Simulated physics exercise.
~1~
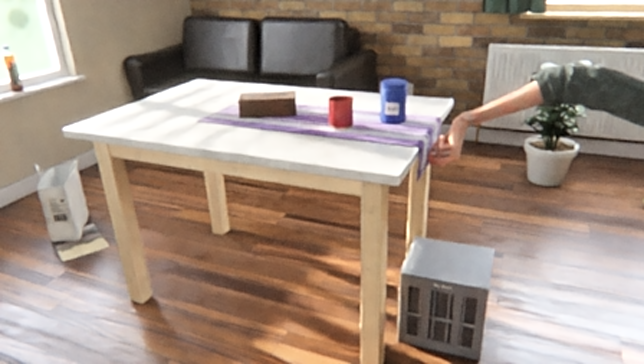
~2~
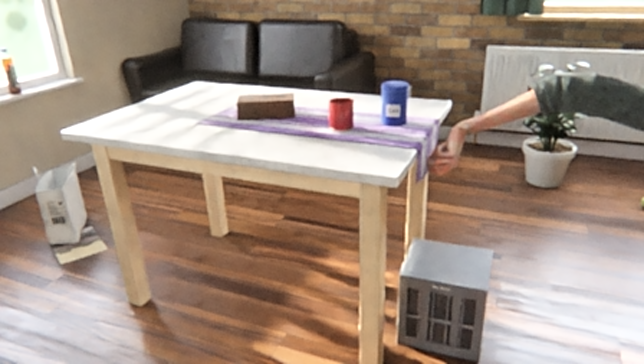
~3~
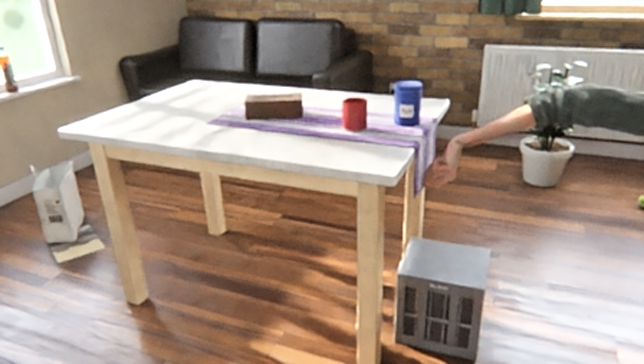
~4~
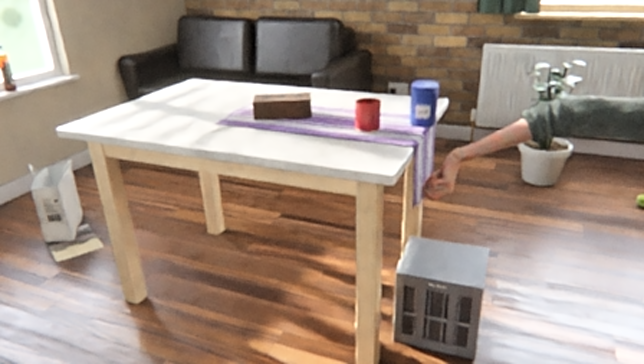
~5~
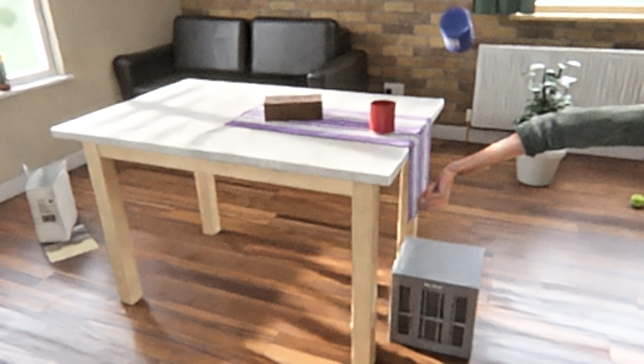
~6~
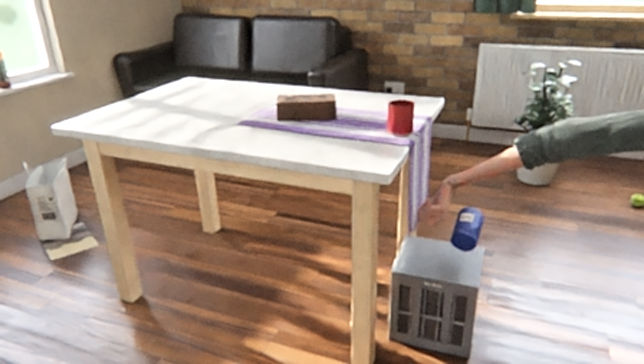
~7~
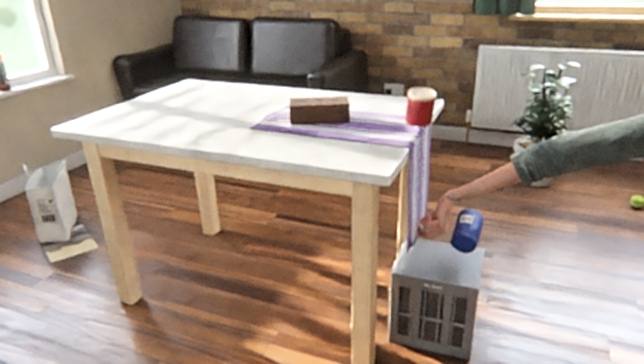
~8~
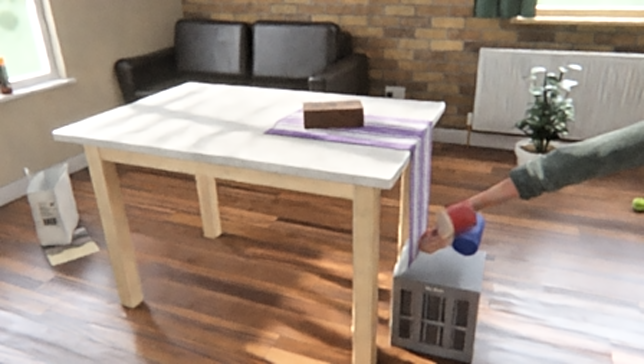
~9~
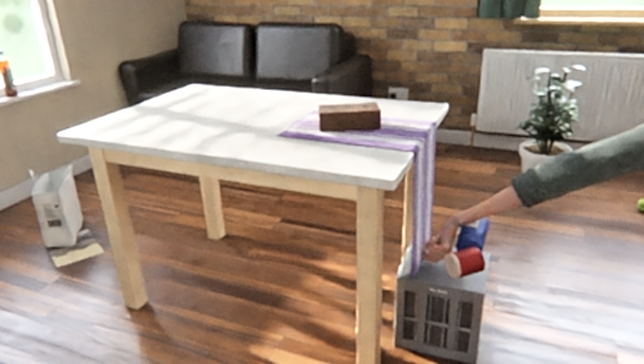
A purple cloth is pulled down over the right end of a white-topped table by a hand, carrying a blue jar, a red mug and a brick along; the jar tips off first, then the mug, both ending on the grey crate while the brick stays on the table.
